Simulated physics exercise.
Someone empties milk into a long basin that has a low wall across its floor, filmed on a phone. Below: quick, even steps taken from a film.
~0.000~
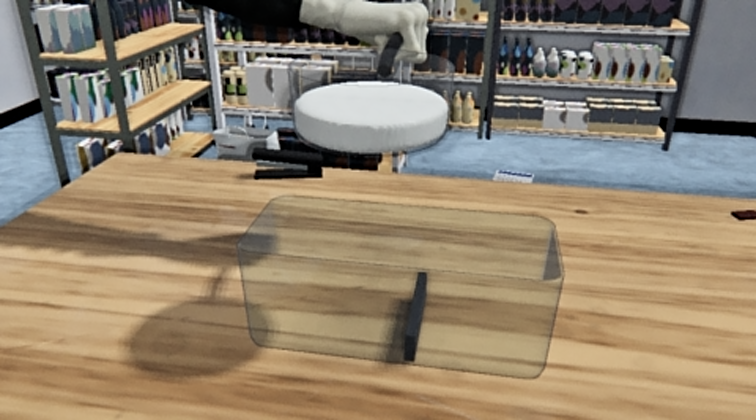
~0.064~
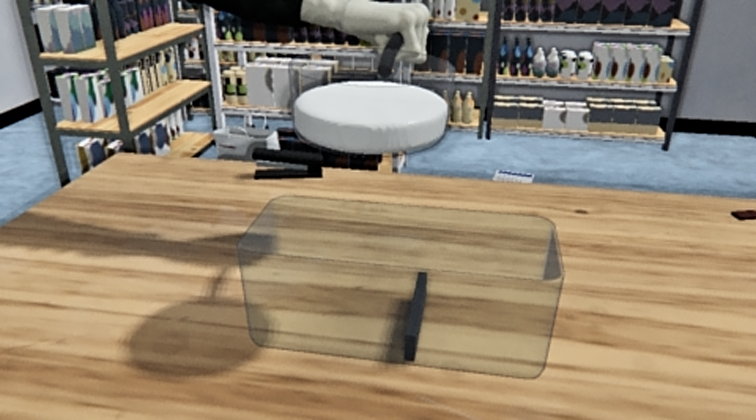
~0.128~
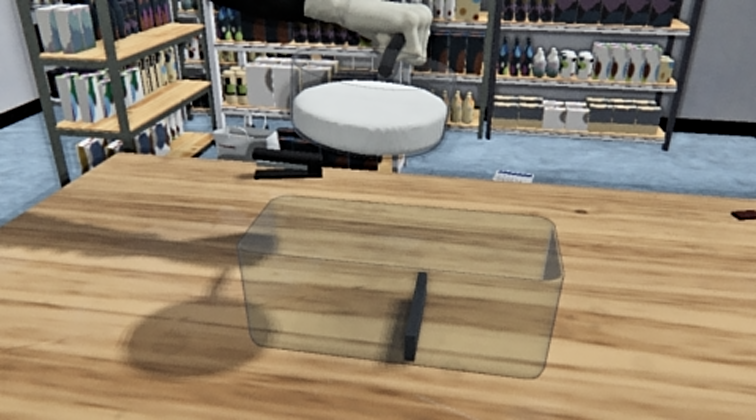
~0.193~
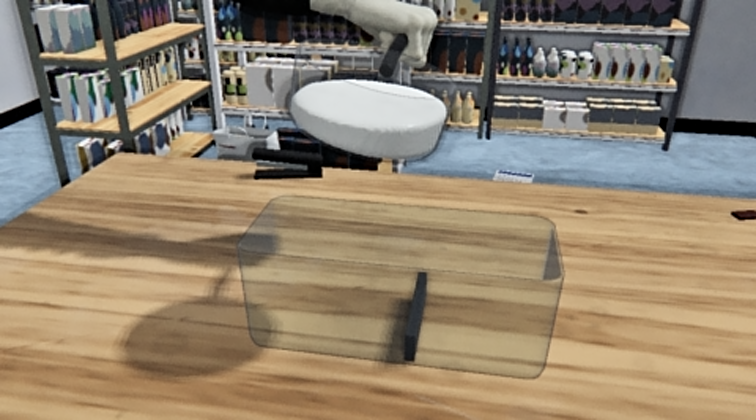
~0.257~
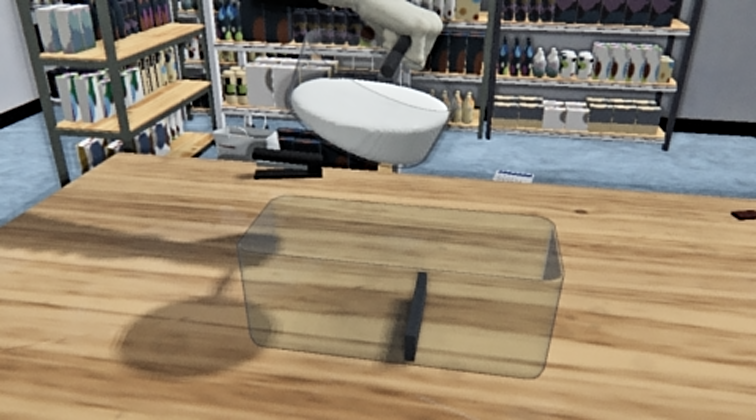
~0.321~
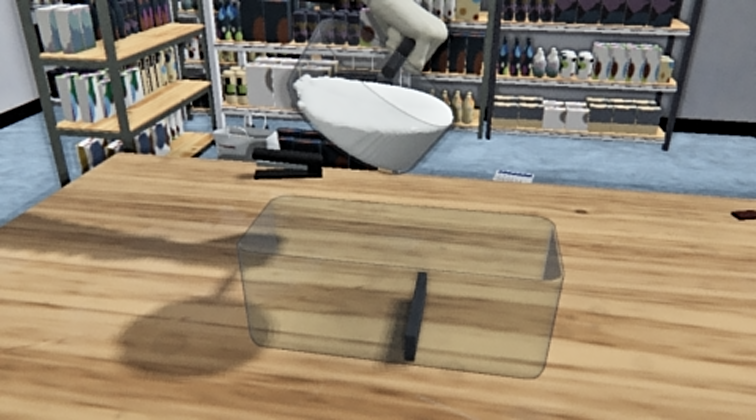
A pale robotic hand tilting a clear bowl of white milk steadily to the right above a long transparent basin with a low dark divider.
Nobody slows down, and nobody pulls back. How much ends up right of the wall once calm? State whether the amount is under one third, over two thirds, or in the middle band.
The amount is over two thirds.
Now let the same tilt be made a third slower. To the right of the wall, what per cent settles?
About 95 %.
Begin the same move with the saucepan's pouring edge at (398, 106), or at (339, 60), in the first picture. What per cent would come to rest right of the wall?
Close to 50 % for the first start and close to 5 % for the second.
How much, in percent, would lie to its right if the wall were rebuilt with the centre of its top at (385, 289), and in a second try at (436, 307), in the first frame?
95 %, then 80 %.
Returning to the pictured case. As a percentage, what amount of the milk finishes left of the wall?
About 10 per cent.
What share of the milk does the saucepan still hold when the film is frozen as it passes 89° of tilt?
Still holding around 30 %, give or take.
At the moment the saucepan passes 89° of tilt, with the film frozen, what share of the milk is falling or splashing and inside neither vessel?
Something like 35 per cent of it.
A moment on, the saucepan is tipped on its side and 29 per cent is still to pour, 0 is left of the wall and 36 right of it.
Next, the saucepan is tipped right over and 7 per cent is still to pour, 8 is left of the wall and 75 right of it.
Then the saucepan is tipped right over and 1 per cent is still to pour, 11 is left of the wall and 86 right of it.
Later the saucepan is tipped right over and 0 per cent is still to pour, 12 is left of the wall and 87 right of it.
At rest 12 per cent lies left of the wall, 87 right of it and 1 outside.
